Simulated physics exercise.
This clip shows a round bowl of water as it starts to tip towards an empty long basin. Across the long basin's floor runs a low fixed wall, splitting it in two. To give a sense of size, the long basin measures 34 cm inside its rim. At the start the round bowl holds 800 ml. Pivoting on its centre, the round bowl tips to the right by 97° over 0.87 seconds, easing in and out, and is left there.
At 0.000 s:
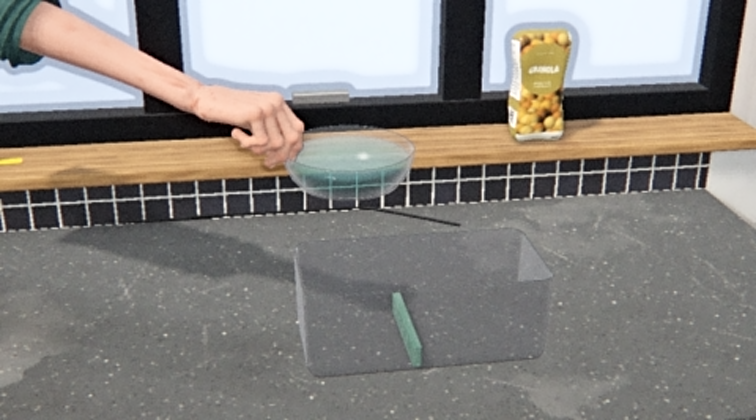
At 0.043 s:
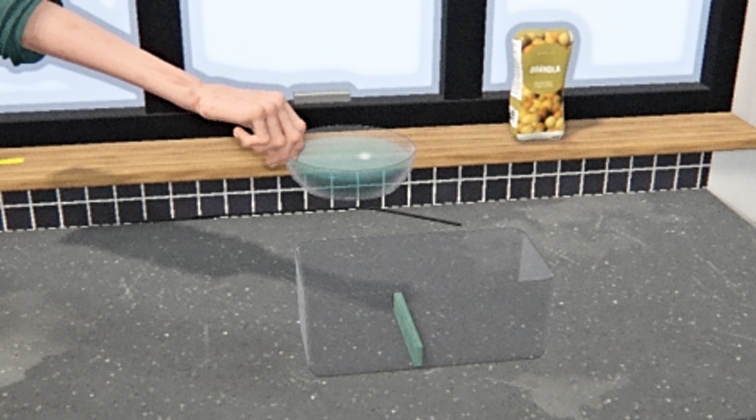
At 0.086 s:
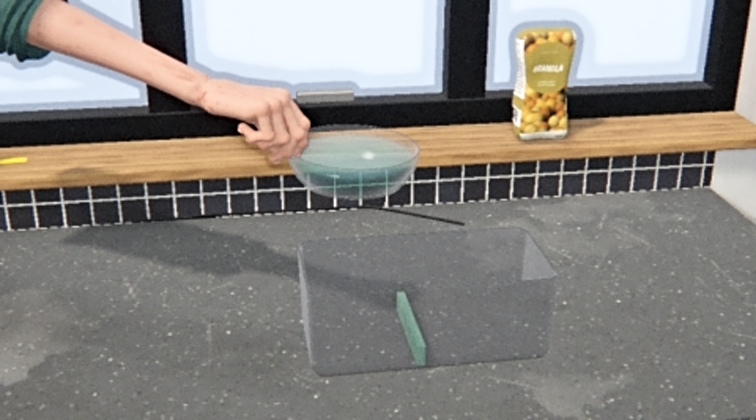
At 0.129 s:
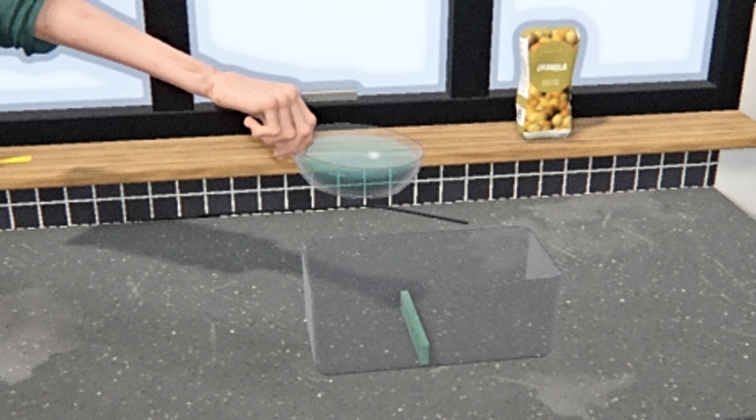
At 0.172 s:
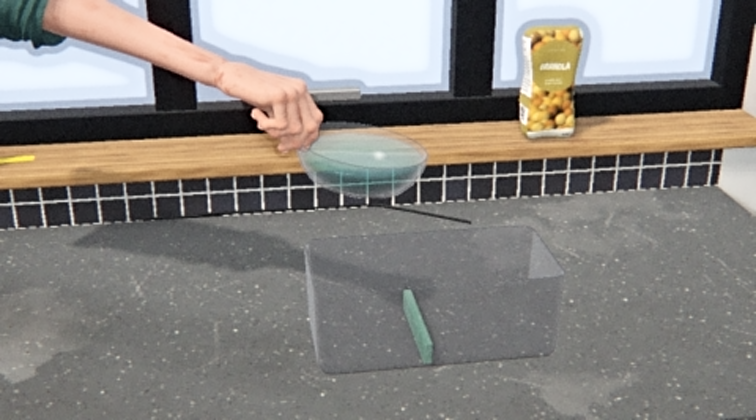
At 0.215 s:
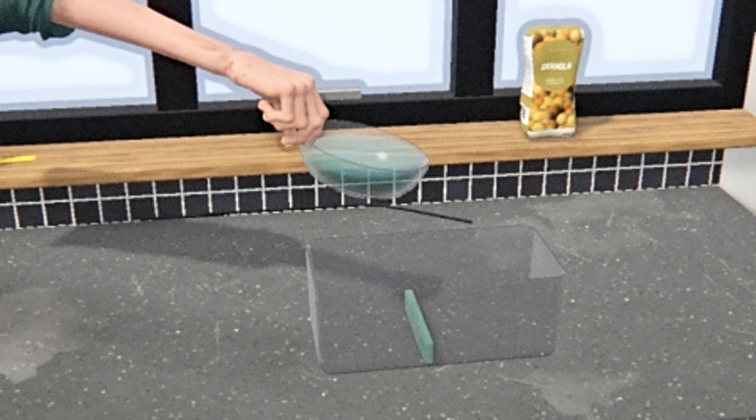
At first a hand holds a clear round bowl of water level above an empty, see-through long basin with a low green wall across its inside. Then the hand slowly tilts the bowl a little to the right, its right edge dipping slightly, while the basin stays empty below.
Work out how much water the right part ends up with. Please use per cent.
I would put it at 81 per cent.
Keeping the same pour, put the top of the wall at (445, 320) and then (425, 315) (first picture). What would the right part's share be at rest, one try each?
I'd say 55 percent on the first go, 75 percent on the next.
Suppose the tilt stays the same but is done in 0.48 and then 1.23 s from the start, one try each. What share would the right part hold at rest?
Roughly 70 per cent the first time and 85 per cent the second.
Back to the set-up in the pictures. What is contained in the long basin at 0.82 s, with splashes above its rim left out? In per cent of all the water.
Around 96 in a hundred.
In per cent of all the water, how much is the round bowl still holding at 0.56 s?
Near 24 in a hundred.
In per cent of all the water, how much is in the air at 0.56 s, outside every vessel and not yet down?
Roughly 48 %.
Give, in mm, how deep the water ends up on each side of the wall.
Around 6 mm deep on the left, around 22 mm deep on the right.
After 0.56 s the tilt is 70° and 24 per cent is still to pour, 0 is left of the wall and 27 right of it.
After 0.82 s the tilt is 96° and 1 per cent is still to pour, 14 is left of the wall and 81 right of it.
After 1.08 s the tilt is 97° and 0 per cent is still to pour, 19 is left of the wall and 81 right of it.
After 1.37 s the tilt is 97° and 0 per cent is still to pour, 18 is left of the wall and 81 right of it.
In the end 18 per cent lies left of the wall, 81 right of it and 1 outside.
